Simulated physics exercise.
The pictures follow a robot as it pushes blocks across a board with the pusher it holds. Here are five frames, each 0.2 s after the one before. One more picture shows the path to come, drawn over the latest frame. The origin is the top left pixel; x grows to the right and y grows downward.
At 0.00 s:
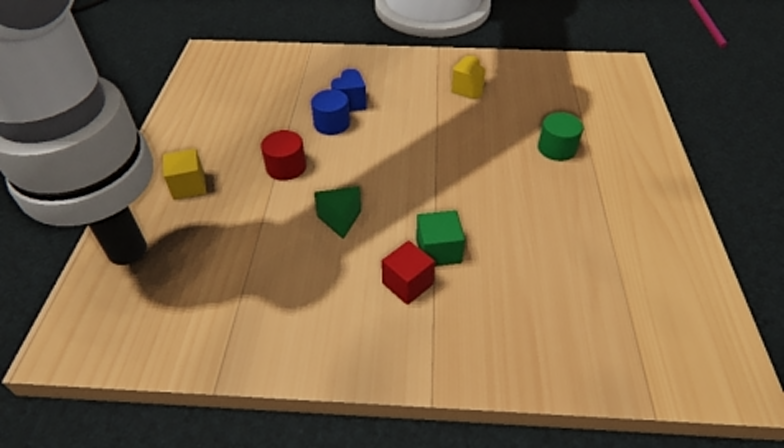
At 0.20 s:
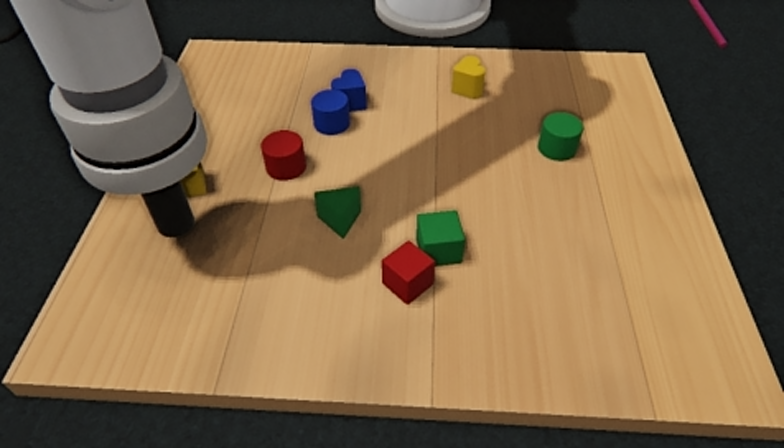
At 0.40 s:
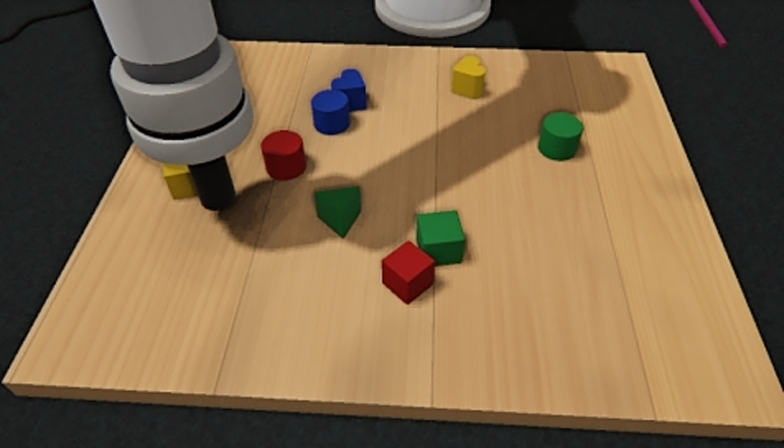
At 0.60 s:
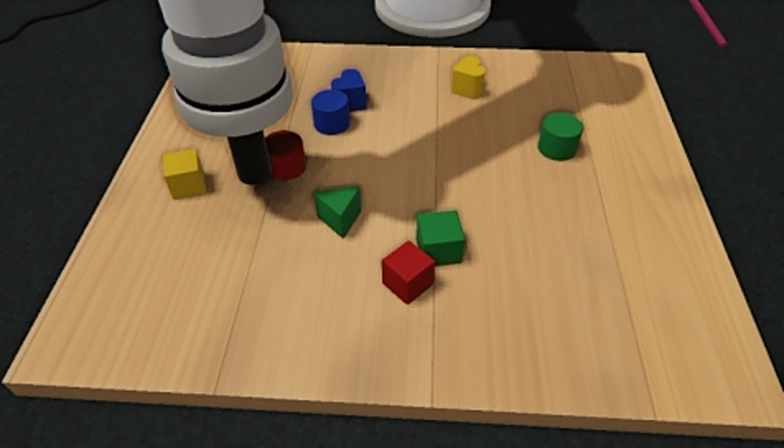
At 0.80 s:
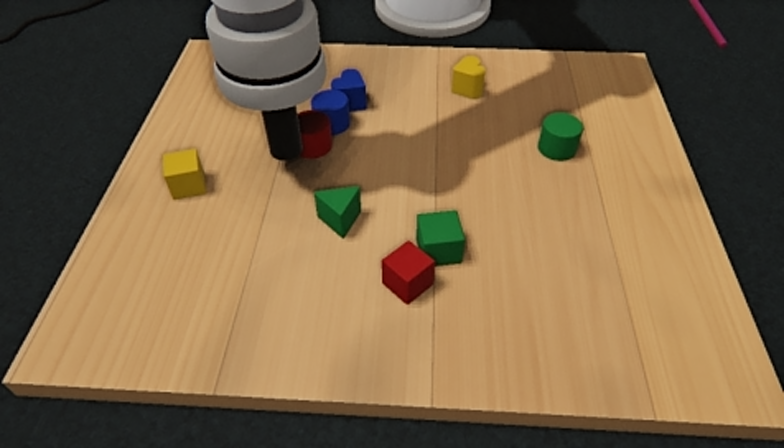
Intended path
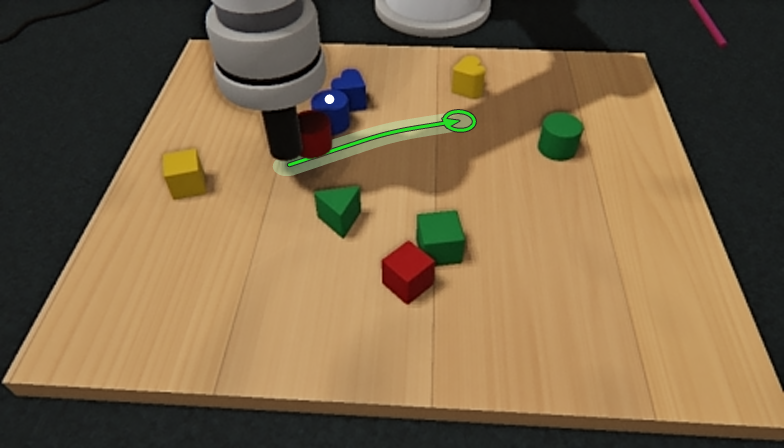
The clip opens on a wooden board scattered with colourful blocks, a robotic arm's dark tip at the left near a yellow cube. The arm moves steadily right and toward the back, passing the cube, then pushes the red cylinder a short way up beside the blue cylinder.
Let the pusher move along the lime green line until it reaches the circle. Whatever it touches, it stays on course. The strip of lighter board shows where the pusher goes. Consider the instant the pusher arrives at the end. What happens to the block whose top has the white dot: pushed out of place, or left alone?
Here the block whose top has the white dot moves off its spot.
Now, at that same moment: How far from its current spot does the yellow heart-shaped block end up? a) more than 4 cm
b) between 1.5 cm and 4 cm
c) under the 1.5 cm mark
I'll go with c - under the 1.5 cm mark.
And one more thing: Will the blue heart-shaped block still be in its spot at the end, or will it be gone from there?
That block will leave its spot.
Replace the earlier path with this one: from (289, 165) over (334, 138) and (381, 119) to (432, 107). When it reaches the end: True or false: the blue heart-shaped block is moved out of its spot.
That claim is true.
The drawn path runs from (289, 165) through (347, 146) and (403, 130) to (459, 121); the dot is on the blue circular block.
On the path given first. One third of the way, pusher at (346, 131); red circular block at (356, 100); blue circular block at (343, 79); blue heart-shaped block at (356, 62), turned 45° clockwise.
Two thirds of the way, pusher at (403, 116); red circular block at (372, 90); blue circular block at (342, 77); blue heart-shaped block at (356, 60), turned 45° clockwise.
At the end, pusher at (461, 106); red circular block at (372, 90); blue circular block at (342, 77); blue heart-shaped block at (356, 60), turned 45° clockwise; yellow heart-shaped block not moved.
